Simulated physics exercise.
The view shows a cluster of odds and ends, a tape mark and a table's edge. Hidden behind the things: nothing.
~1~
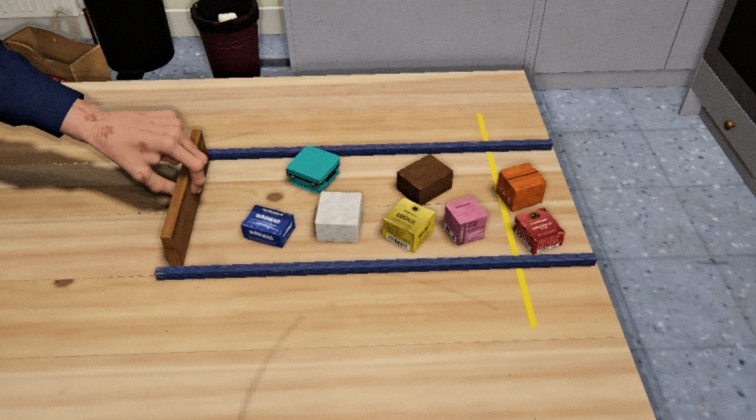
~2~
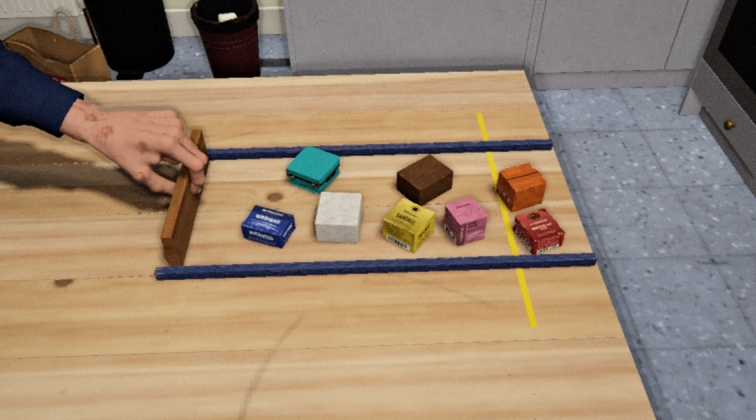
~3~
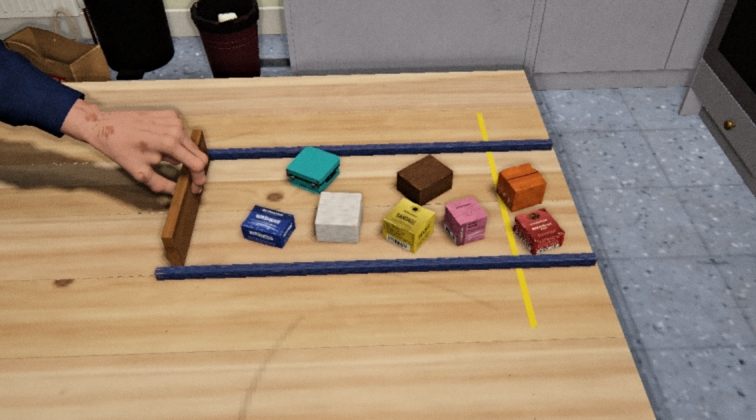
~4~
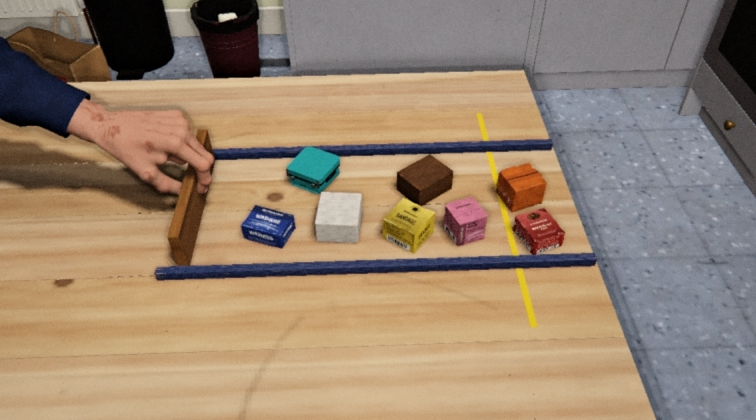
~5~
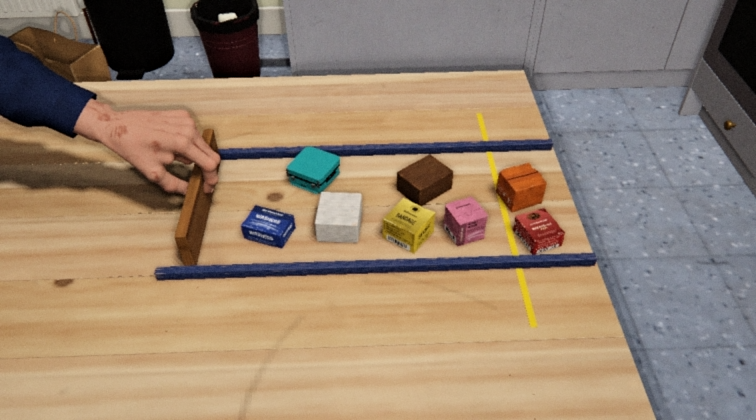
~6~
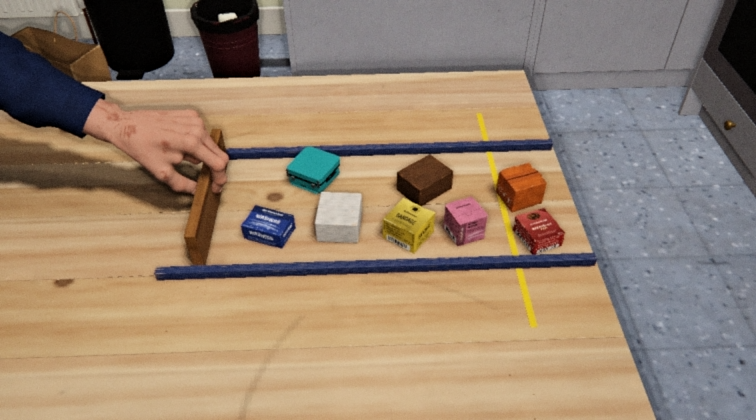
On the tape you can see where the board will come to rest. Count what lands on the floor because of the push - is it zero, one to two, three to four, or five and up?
The push drops a trio or a foursome off the table.
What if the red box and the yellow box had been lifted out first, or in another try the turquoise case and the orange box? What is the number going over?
Falls come to 1 the first time and 3 the other time.
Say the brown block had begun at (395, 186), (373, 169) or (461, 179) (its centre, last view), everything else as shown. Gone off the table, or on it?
Well, the brown block keeps its place; it keeps its place; it keeps its place.
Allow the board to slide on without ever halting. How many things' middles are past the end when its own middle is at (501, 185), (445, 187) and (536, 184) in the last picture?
The numbers are 3, 2 and 5.
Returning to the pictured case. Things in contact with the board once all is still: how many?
It's 3 of them.
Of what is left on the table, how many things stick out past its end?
The count is 2.
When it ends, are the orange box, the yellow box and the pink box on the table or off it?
The orange box stays put, the yellow box is gone, and the pink box is gone.
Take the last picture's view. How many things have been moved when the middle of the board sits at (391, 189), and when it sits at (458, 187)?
At the one place 7, at the other 8.
A little later, none off yet; red box at rest near (539, 231); orange box at rest near (521, 187); pink box shifted a little near (479, 218).
When it is over, the number that fall off is three or four; down, yellow box, pink box and red box.
